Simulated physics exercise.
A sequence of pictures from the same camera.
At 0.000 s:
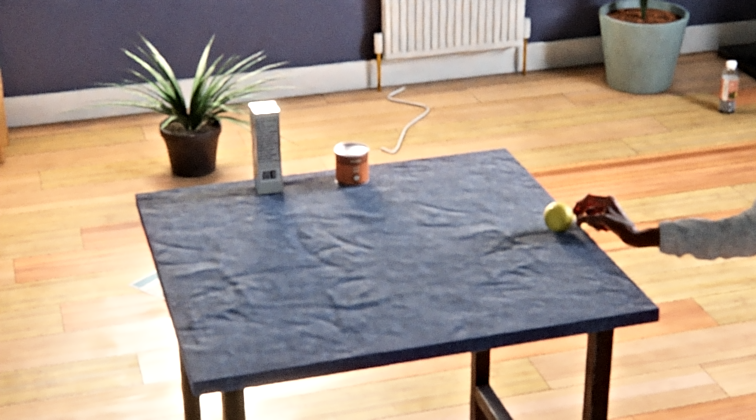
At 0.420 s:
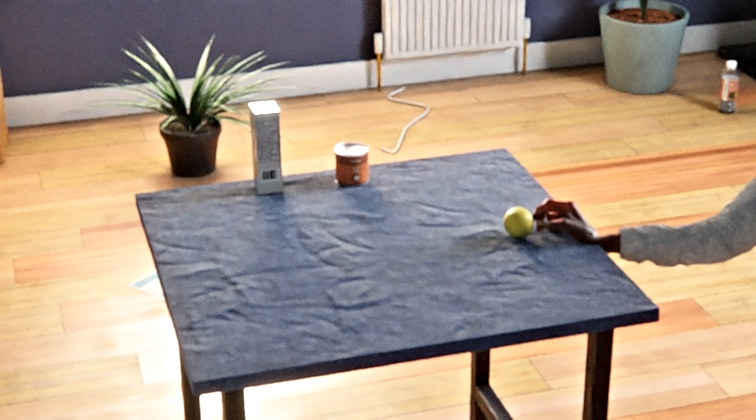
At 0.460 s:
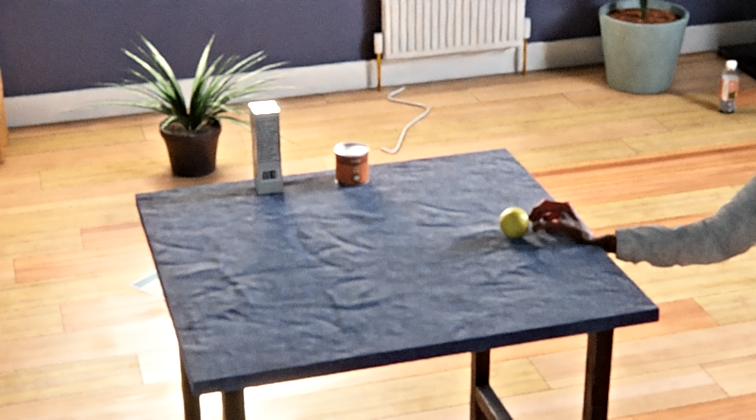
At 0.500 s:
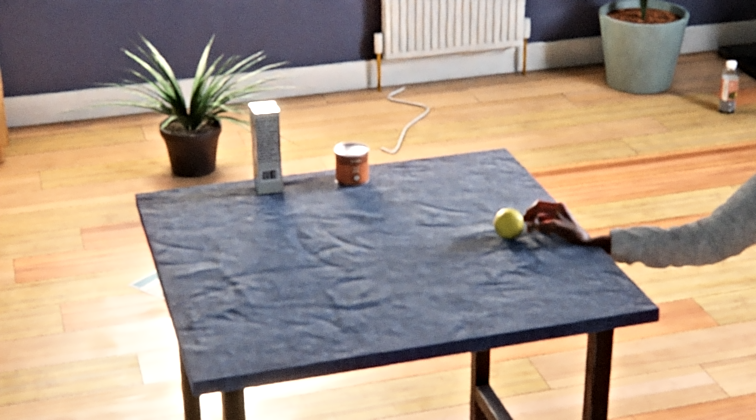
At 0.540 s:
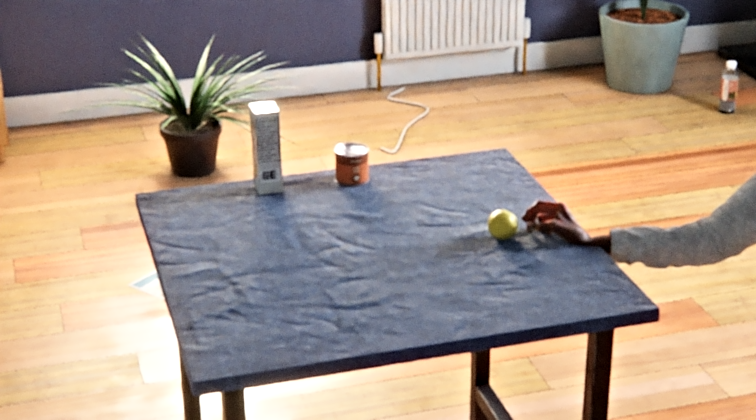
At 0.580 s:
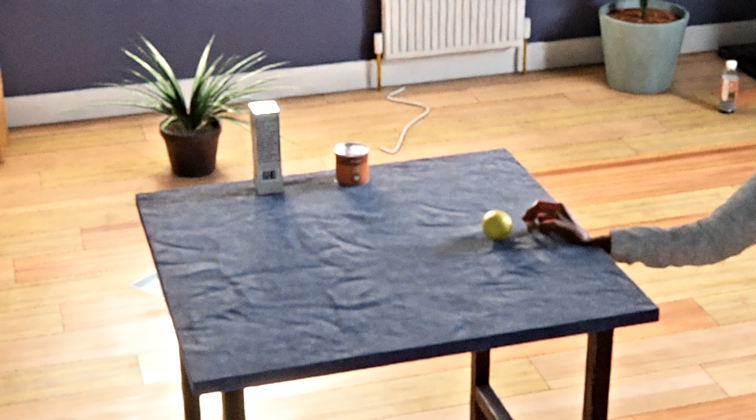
On a dark cloth-covered table near a potted plant, a hand at the right edge moved a yellow lemon inward, then the lemon rolled slowly left, away from the fingers.
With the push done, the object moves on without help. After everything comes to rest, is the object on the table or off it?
The object is on the table.
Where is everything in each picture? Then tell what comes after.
In the first picture, under the hand; yellow lemon (558, 217).
In the second picture, under the hand; yellow lemon (518, 222).
In the third picture, under the hand; yellow lemon (514, 223).
In the fourth picture, yellow lemon (509, 224).
In the fifth picture, yellow lemon (502, 225).
In the sixth picture, yellow lemon (497, 226) shifted a little.
After 0.68 s, yellow lemon shifted about its own width near (484, 228).
After 0.78 s, yellow lemon shifted about its own width near (474, 228).
After 0.98 s, yellow lemon shifted well along near (462, 231).
In the end (1.5 s), moved from the start, yellow lemon. At the end, from the last picture's camera, yellow lemon near (459, 231).
